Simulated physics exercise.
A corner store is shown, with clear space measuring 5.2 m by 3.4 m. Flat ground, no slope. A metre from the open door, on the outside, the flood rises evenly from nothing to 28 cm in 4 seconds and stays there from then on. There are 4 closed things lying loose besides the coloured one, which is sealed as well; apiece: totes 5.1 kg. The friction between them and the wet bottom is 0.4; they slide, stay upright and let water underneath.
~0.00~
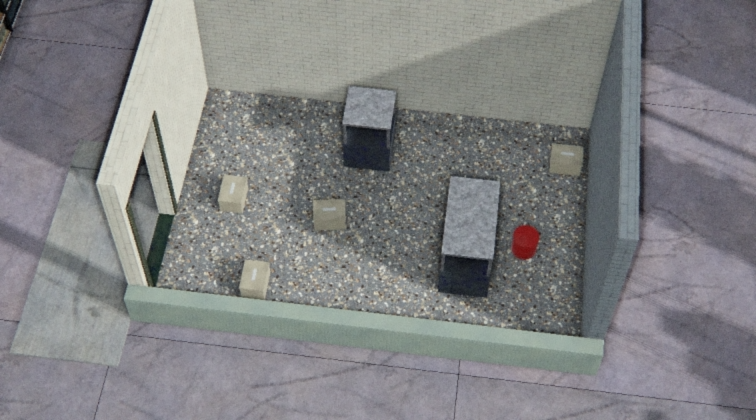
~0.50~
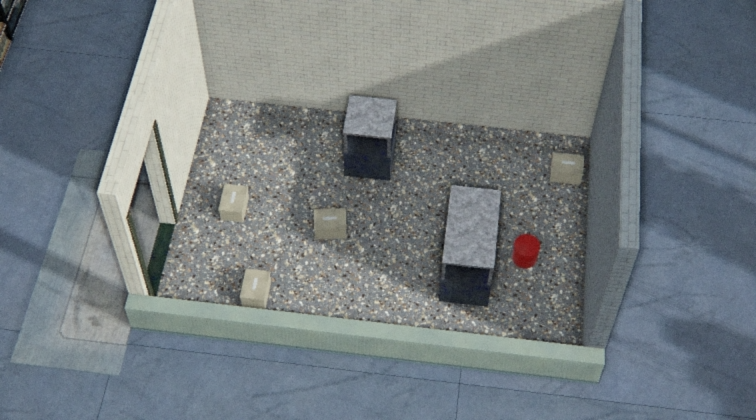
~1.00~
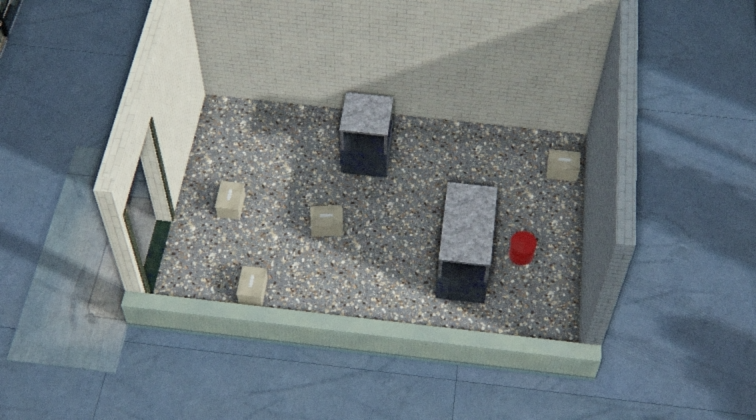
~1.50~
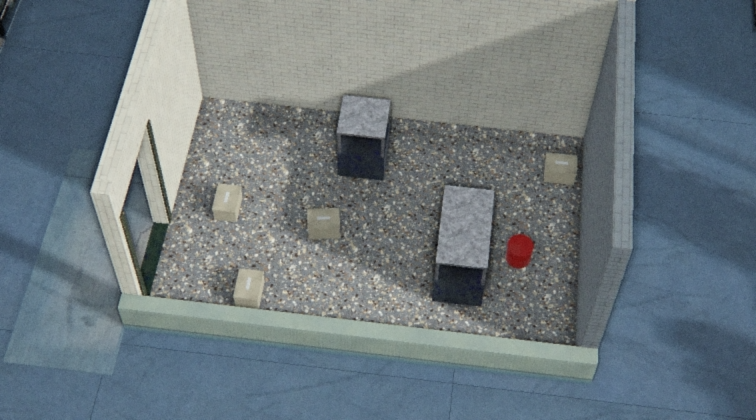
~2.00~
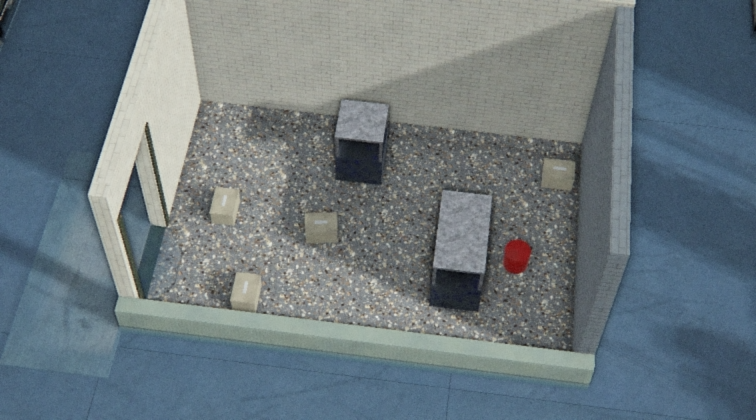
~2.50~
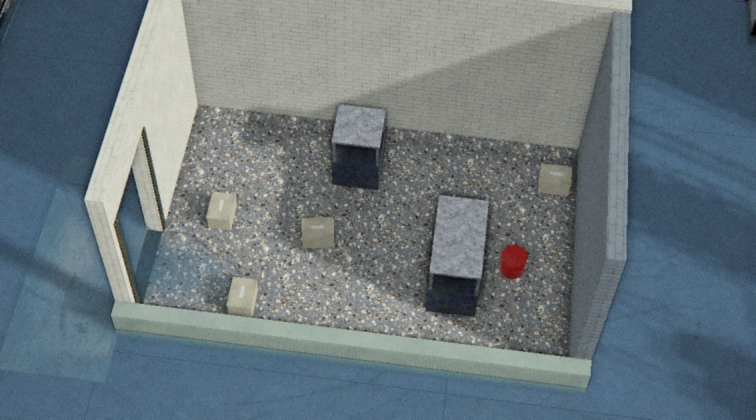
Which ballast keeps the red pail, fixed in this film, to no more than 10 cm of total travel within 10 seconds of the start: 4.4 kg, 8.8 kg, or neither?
The heavier one is needed and sufficient.
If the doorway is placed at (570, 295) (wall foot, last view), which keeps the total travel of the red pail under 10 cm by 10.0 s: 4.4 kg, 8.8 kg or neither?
I'd say neither one will work.
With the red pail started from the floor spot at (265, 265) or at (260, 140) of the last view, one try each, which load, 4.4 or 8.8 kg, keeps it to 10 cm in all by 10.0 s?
In that order: No load works; just the heavier works.
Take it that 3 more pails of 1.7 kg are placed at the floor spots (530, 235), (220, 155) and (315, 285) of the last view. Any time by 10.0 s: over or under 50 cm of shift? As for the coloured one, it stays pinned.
Taking them in order, the first is beyond the line, the second inside the line and the third beyond the line.
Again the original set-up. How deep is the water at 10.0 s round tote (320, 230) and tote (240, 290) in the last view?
Some 13 cm at the first, some 16 cm at the second.
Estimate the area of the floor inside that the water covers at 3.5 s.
About 3.5 m2 is covered.
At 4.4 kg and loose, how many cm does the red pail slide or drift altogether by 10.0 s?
About 30 cm altogether.
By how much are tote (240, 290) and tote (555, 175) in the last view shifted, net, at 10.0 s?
Net displacement, in order: 300 cm; 100 cm.
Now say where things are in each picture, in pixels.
The red pail at (526, 236) rests on the ground; 0.0 m2 under water; 0 of 5 have shifted, in the first picture.
The red pail at (527, 245), on the bottom; water covers 0.0 m2; 0 of 5 have shifted, in the second picture.
The red pail at (524, 242), on the bottom; 0.0 m2 under water; 0 of 5 have shifted, in the third picture.
The red pail at (521, 245), on the bottom; water covers 0.0 m2; 0 of 5 have shifted, in the fourth picture.
The red pail at (518, 251), on the bottom; water covers 0.2 m2; 0 of 5 have shifted, in the fifth picture.
The red pail at (515, 256) rests on the ground; water covers 0.9 m2; 0 of 5 have shifted, in the sixth picture.
After 3.5 s the red pail would be 0 cm from its start with 4.4 kg and 0 cm from its start with 8.8 kg; 0 cm of water round it then.
After 4.5 s the red pail would be 0 cm from its start with 4.4 kg and 0 cm from its start with 8.8 kg; 0 cm of water round it then.
After 7.0 s the red pail would be 0 cm from its start with 4.4 kg and 0 cm from its start with 8.8 kg; 0 cm of water round it then.
After 10.0 s the red pail would be 24 cm from its start with 4.4 kg and 0 cm from its start with 8.8 kg; 7 cm of water round it then.
